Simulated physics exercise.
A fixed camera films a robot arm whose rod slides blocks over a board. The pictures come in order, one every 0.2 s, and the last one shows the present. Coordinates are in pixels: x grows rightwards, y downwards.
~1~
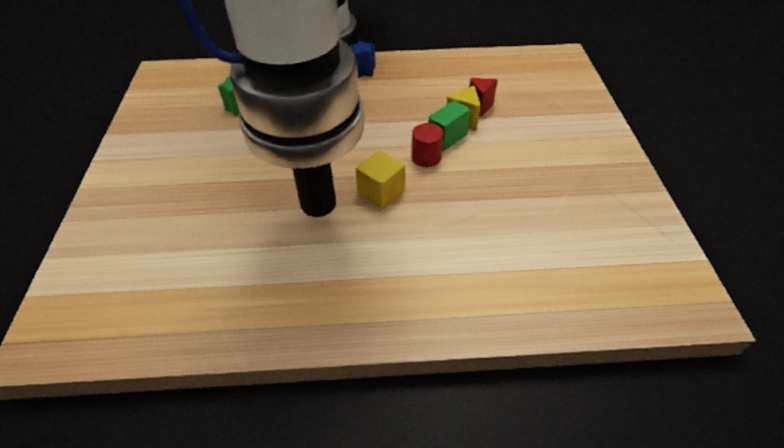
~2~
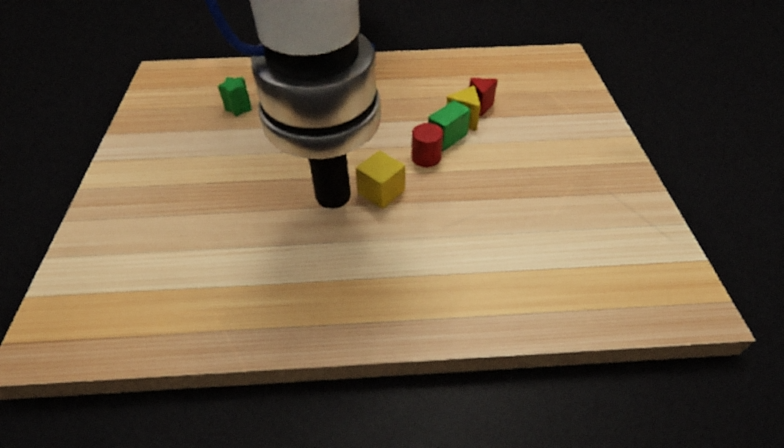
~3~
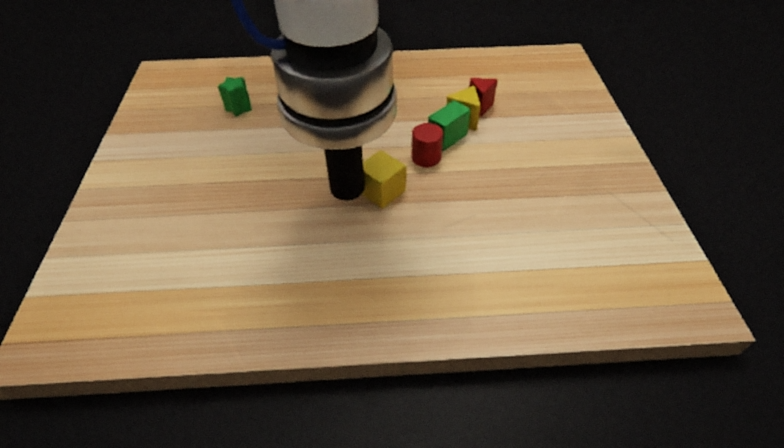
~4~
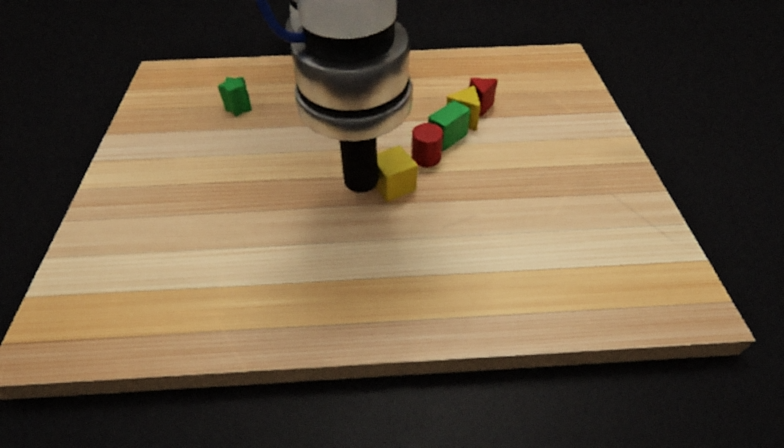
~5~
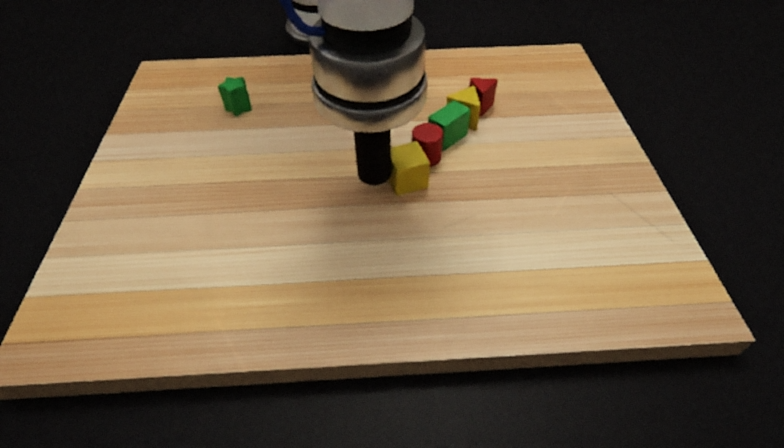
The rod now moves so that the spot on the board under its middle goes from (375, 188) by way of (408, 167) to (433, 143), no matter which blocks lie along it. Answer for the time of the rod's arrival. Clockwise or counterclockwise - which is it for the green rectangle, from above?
It goes round opposite to clock hands.
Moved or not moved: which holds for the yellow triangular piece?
That block is shifted.
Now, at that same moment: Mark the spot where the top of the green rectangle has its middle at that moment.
Answer: (466, 106).
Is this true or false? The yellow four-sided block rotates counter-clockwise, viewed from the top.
The statement is incorrect.
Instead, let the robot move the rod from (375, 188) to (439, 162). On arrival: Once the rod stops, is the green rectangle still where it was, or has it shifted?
By the last moment, the green rectangle will have left its place.
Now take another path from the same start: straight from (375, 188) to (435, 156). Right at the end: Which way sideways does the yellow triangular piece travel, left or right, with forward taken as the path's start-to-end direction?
To the path's left.
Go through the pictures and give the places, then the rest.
Lower end of the rod (319, 205), tops of blocks, yellow four-sided block (380, 166), red circle (428, 132), green rectangle (450, 112), yellow triangular piece (467, 95), in the first frame.
Rod (333, 197), blocks as before, in the second frame.
Rod (348, 189), blocks as before, in the third frame.
Rod (361, 182), yellow four-sided block (393, 160), in the fourth frame.
Rod (374, 175), yellow four-sided block (407, 155), red circle (428, 132), green rectangle (450, 112), yellow triangular piece (467, 95), in the fifth frame.
What follows on the original path. One third of the way, rod (398, 160); yellow four-sided block (433, 151), turned 30° clockwise; red circle (440, 130); green rectangle (453, 109); yellow triangular piece (467, 94).
Two thirds of the way, rod (417, 145); yellow four-sided block (443, 153), turned 45° clockwise; red circle (448, 128); green rectangle (460, 107), turned 25° anticlockwise; yellow triangular piece (468, 91).
At the end, rod (434, 129); yellow four-sided block (443, 153), turned 45° clockwise; red circle (463, 127); green rectangle (466, 106), turned 35° anticlockwise; yellow triangular piece (469, 88), turned 20° anticlockwise.
